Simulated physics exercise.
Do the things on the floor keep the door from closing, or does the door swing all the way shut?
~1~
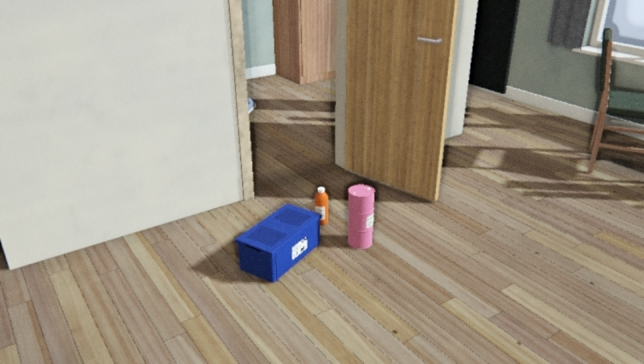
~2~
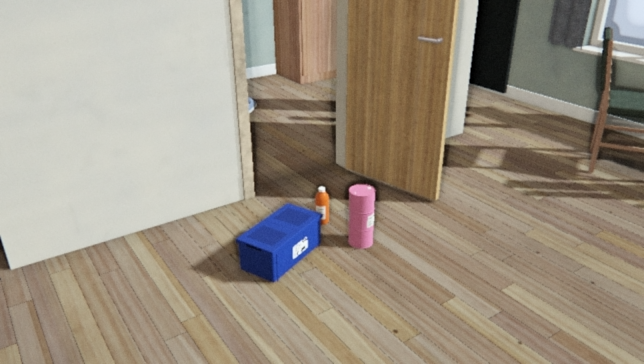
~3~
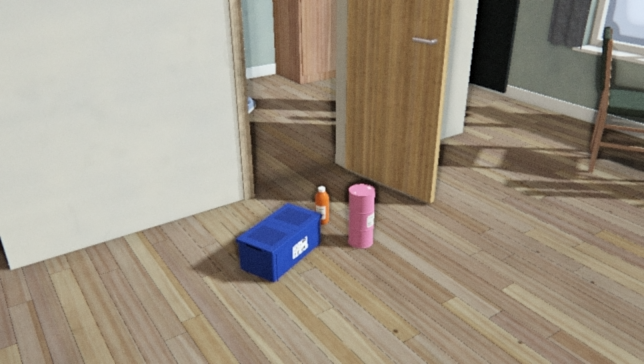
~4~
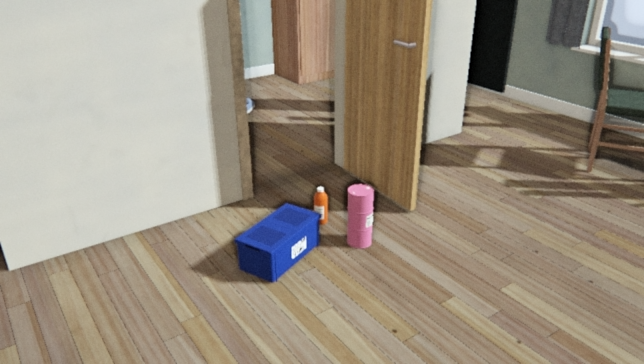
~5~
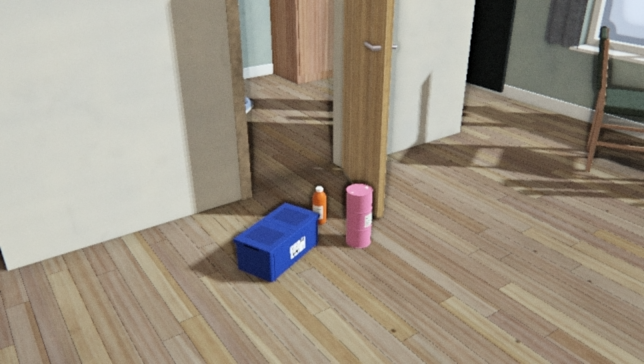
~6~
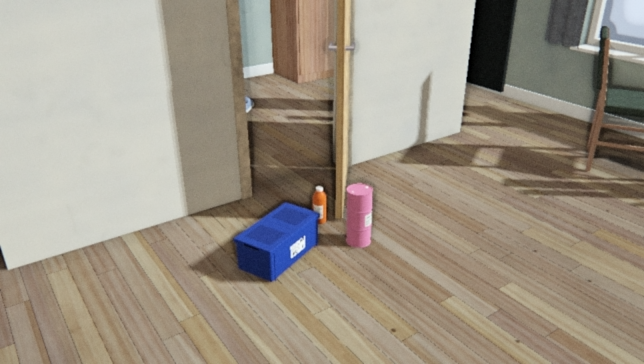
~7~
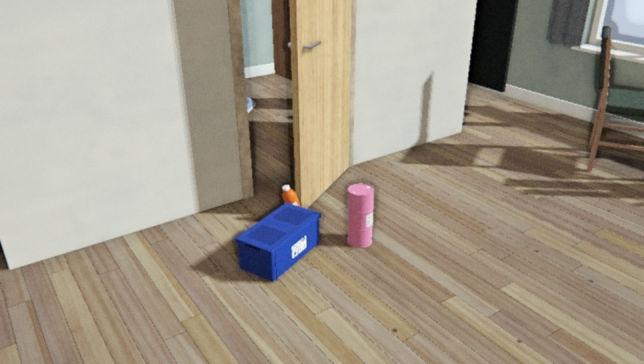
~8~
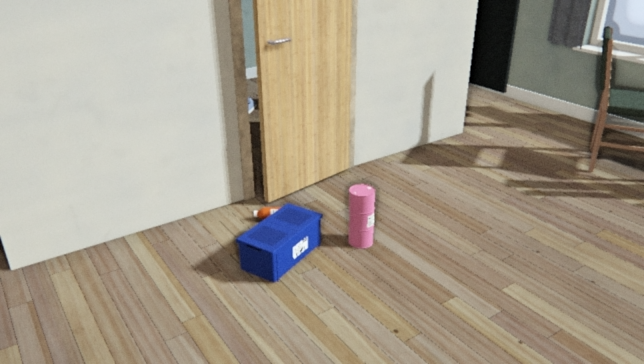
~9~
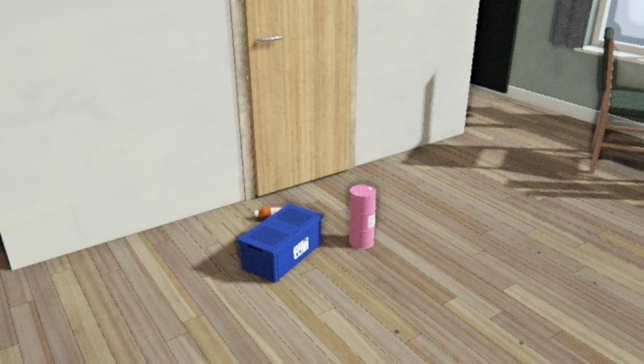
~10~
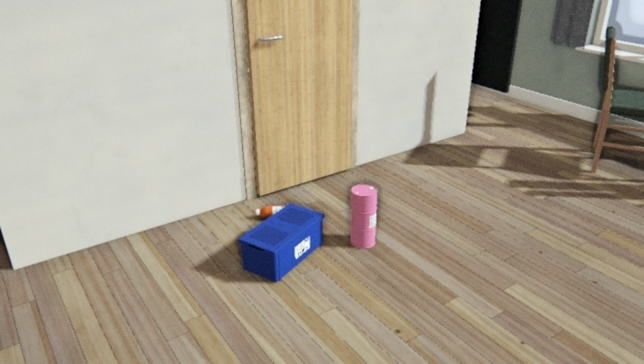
The door swings all the way shut. The orange bottle ends up on its side, and the blue tote and pink canister stay where they are.
